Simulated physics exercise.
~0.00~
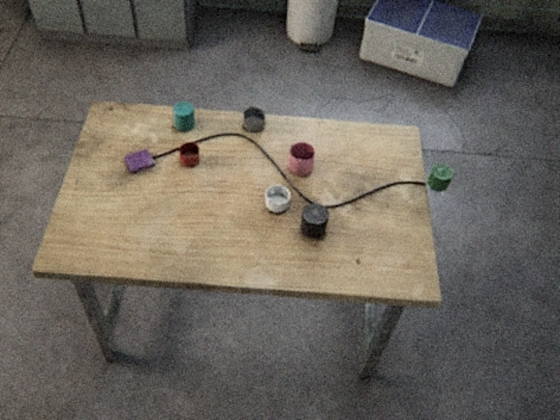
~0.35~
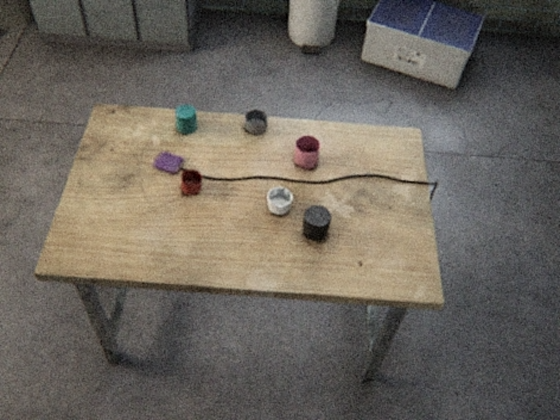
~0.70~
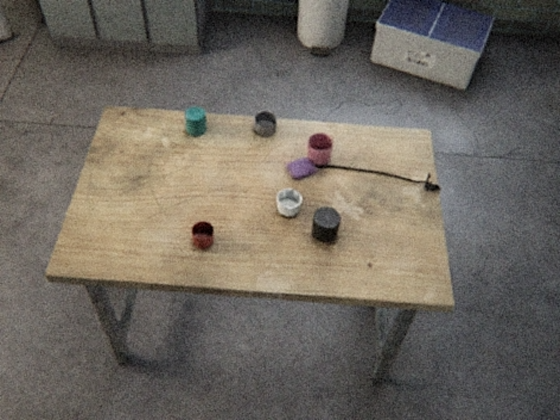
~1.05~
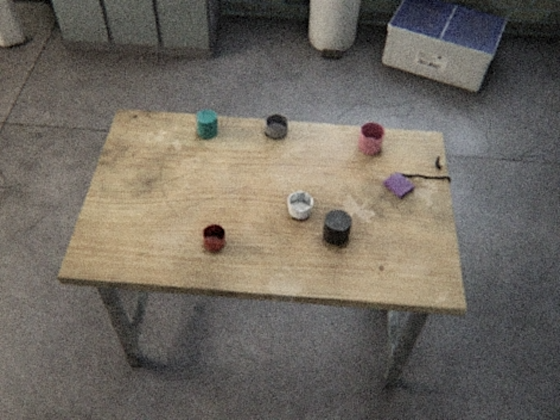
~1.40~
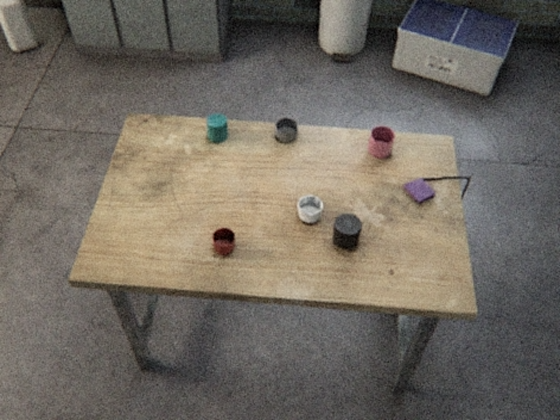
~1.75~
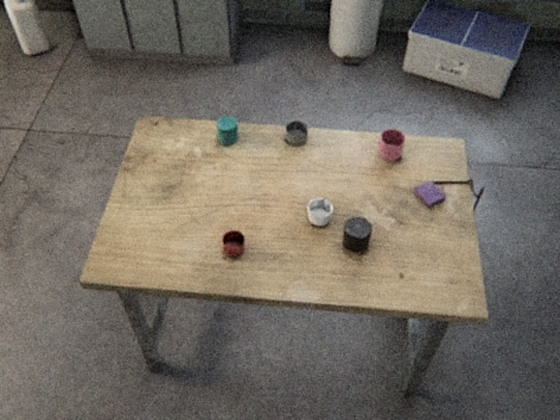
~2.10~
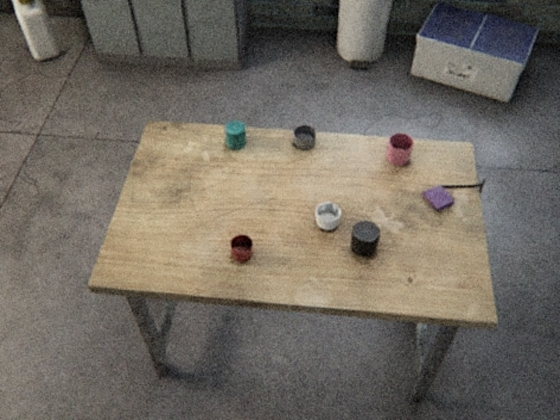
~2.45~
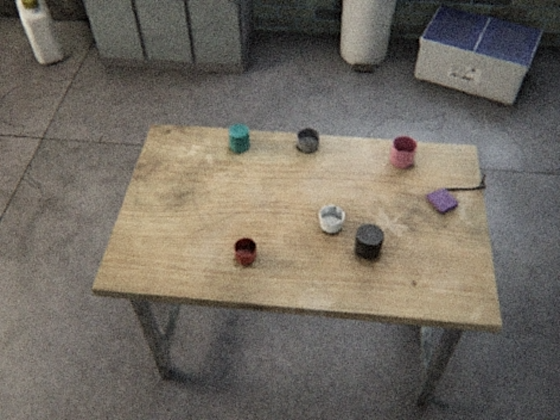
To begin with, a purple phone lies on a wooden workbench among several cups and tubs, with a black cable winding across the top to a small green speaker past the right edge. The speaker drops out of sight and the cable pulls nearly straight, while the phone shifts right and the red cup slides toward the front. The phone then sweeps across to the pink cup, which moves right as well. Finally the phone slows and rests near the right edge, cable trailing over it, with the other containers still standing in place.
